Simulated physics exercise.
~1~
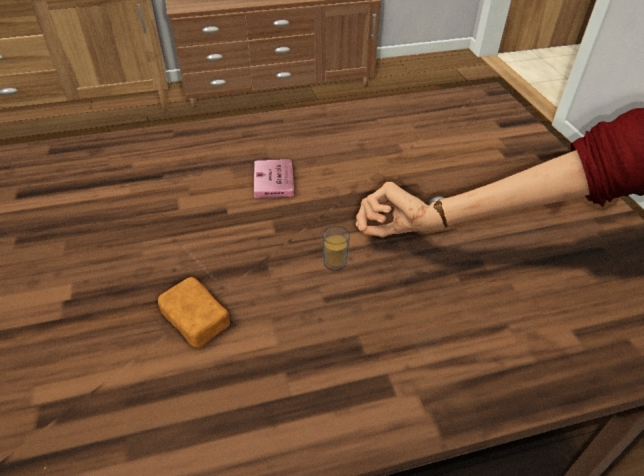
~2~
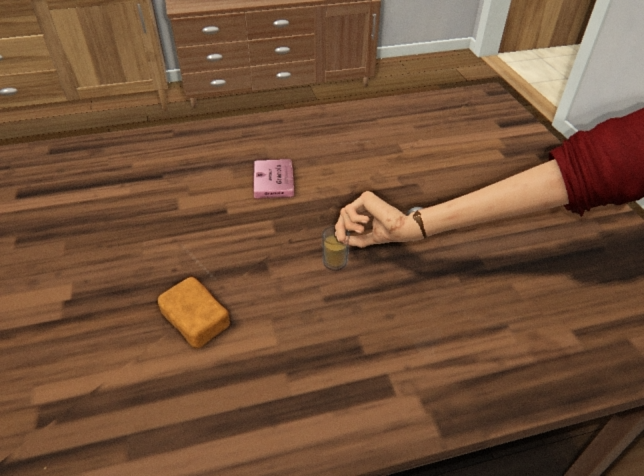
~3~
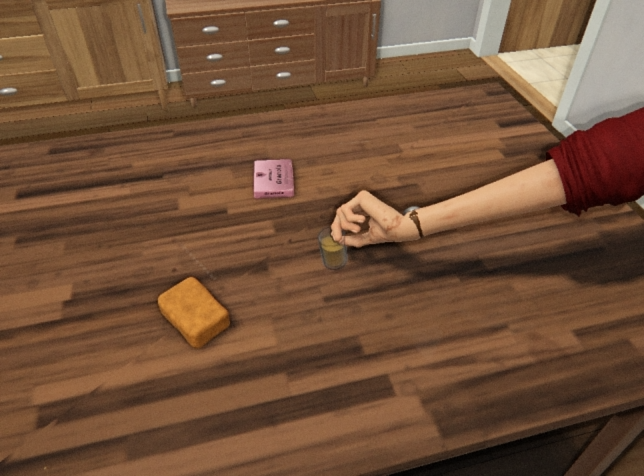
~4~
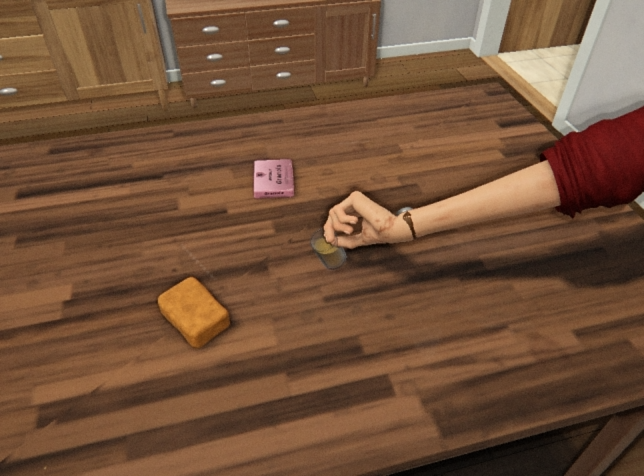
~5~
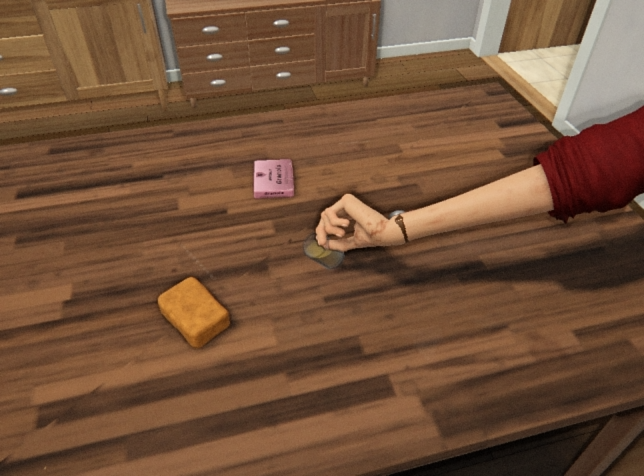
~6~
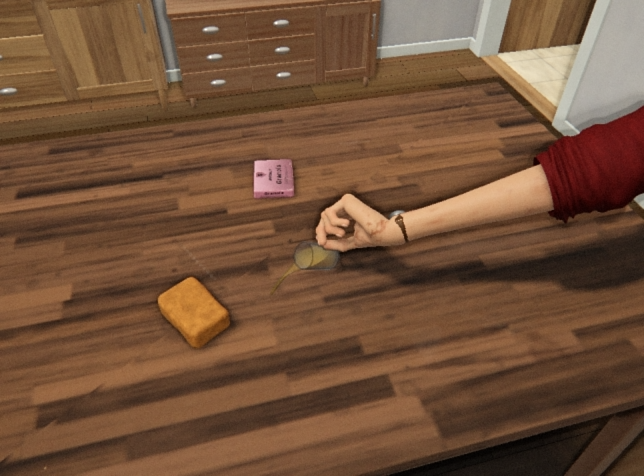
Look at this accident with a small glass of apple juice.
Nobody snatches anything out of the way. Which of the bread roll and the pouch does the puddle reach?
As for the bread roll, it meets the spill; as for the pouch, it avoids the spill.
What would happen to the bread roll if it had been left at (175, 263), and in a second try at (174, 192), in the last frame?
At the first spot it gets dampened, at the second spot it remains clean.
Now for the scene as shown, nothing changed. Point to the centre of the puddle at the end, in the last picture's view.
About (228, 308).
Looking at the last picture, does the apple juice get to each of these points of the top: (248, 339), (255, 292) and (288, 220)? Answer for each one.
In turn: Wet, soaked, clear of it.
Next, the puddle covers about as much as a saucer; the bread roll is in it; the pouch is clear of it.
After that, the puddle covers about as much as a plate; the bread roll is in it; the pouch is clear of it.
Finally, the puddle covers about as much as a plate; the bread roll is in it; the pouch is clear of it.
